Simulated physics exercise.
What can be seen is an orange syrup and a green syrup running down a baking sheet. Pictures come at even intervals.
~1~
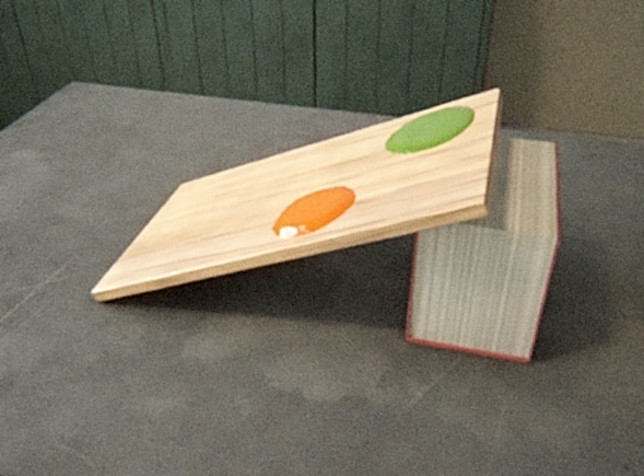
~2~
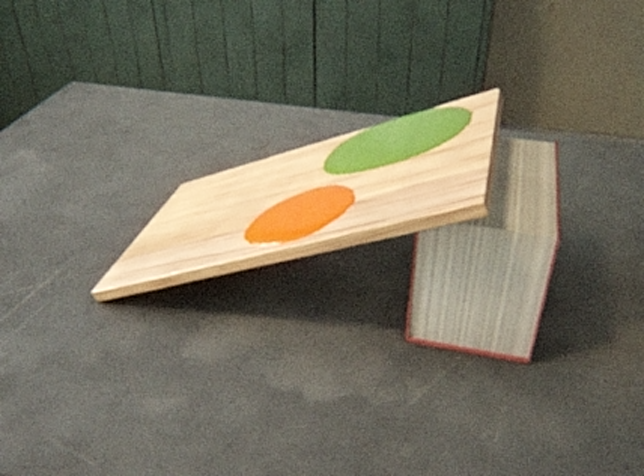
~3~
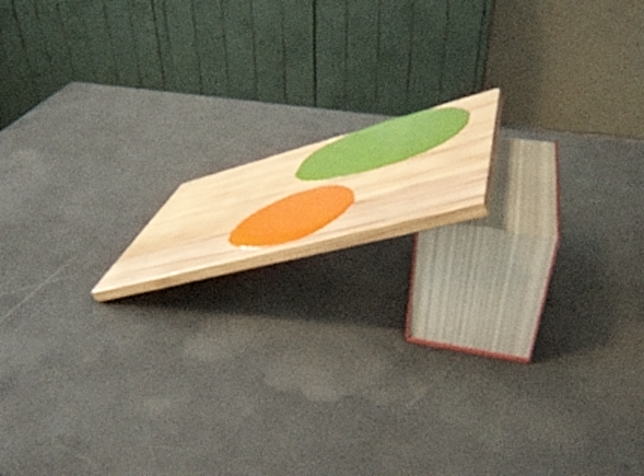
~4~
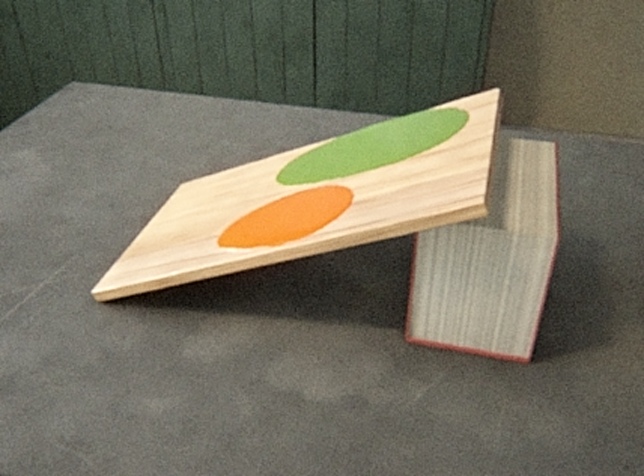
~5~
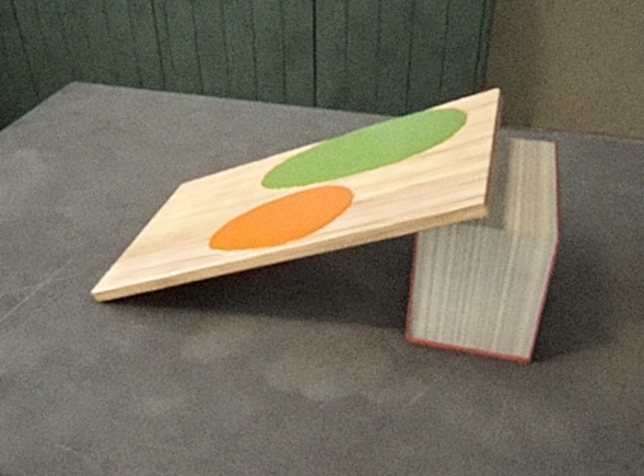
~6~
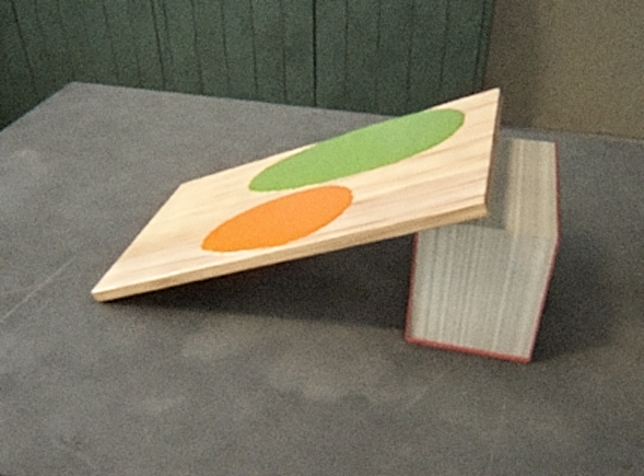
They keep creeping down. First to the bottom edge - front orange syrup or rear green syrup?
The rear one.
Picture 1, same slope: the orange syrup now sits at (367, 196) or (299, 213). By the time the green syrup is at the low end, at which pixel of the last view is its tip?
(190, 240) first, then (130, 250).
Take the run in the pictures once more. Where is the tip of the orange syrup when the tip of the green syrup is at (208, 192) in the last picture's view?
I'd put its front somewhere around (177, 244).
A moment on, the orange syrup is three quarters of the way down; the green syrup is three quarters of the way down.
Further on, the orange syrup is three quarters of the way down; the green syrup is close to the edge.
When it is over, the orange syrup is close to the edge; the green syrup is at the low edge.
